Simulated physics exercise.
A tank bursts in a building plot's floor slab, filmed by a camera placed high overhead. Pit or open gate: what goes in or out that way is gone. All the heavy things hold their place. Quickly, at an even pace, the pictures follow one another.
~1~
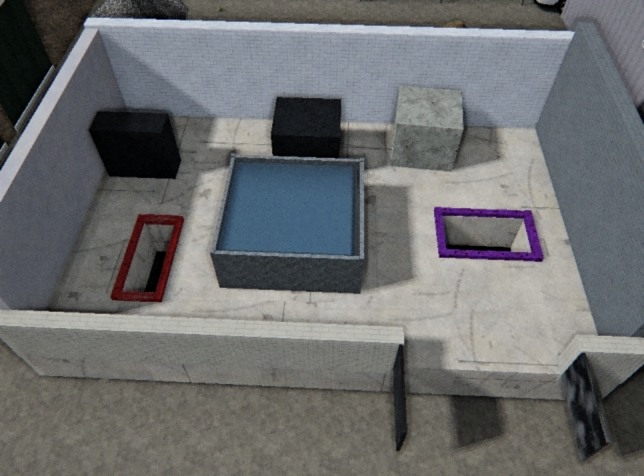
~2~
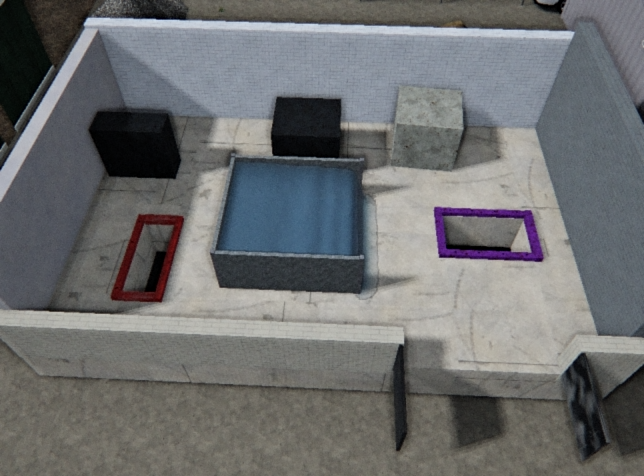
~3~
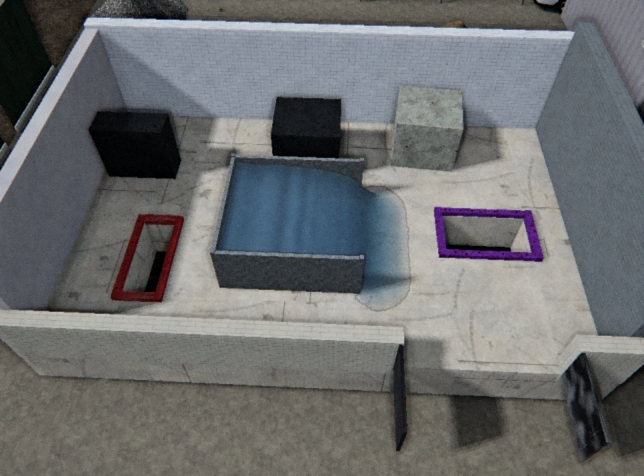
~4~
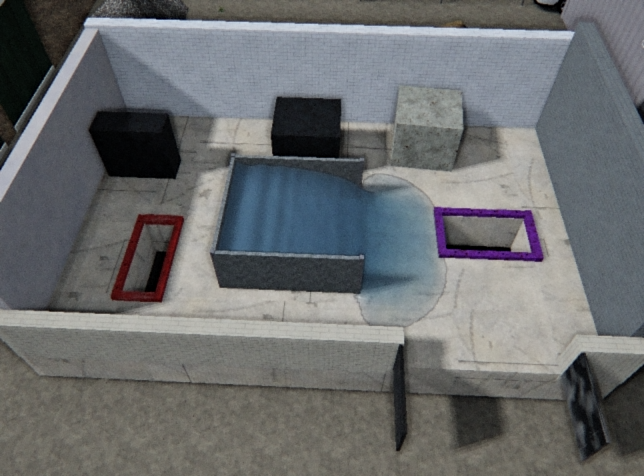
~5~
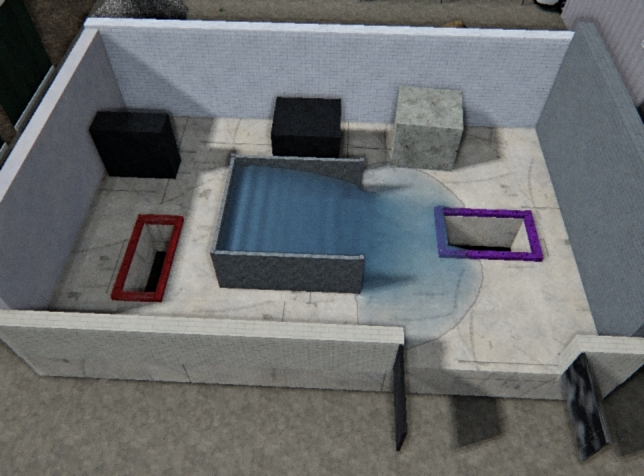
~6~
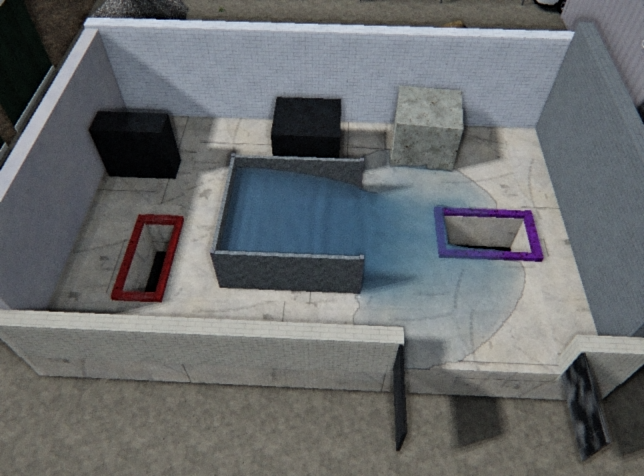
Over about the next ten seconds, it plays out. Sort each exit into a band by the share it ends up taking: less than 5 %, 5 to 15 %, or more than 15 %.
Bands: Gate: More than 15 %; purple pit: More than 15 %; red pit: Less than 5 %.
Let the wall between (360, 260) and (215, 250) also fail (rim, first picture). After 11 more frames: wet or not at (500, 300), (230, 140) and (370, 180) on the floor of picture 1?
Listed in order, they come out sitting in a pool, without a puddle and without a puddle.
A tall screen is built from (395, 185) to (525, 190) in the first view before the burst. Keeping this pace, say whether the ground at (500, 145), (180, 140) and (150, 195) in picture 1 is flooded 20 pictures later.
In the order you listed them: Soaked, unsoaked, unsoaked.
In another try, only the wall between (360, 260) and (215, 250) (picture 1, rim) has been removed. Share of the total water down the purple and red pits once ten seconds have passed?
In percent: Purple 2, red 6.
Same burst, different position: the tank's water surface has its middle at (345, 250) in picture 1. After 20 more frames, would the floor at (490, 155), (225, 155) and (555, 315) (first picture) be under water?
Looking at all three, I'd call them swamped, bone dry, swamped.
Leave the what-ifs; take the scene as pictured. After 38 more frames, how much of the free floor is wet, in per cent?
Near 55 in a hundred.
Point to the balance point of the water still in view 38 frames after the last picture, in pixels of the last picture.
I'd put my finger on (429, 209).
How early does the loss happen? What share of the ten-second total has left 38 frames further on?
Note - share reached: 80 %.
A moment on, water covers 40 % of the floor; the gate 1 %, the purple pit 9 %, the red pit 0 %.
Next, water covers 40 % of the floor; the gate 4 %, the purple pit 16 %, the red pit 0 %.
Then, water covers 45 % of the floor; the gate 11 %, the purple pit 20 %, the red pit 0 %.
Later, water covers 55 % of the floor; the gate 20 %, the purple pit 24 %, the red pit 0 %.
In the end, water covers 75 % of the floor; the gate 28 %, the purple pit 25 %, the red pit 0 %.
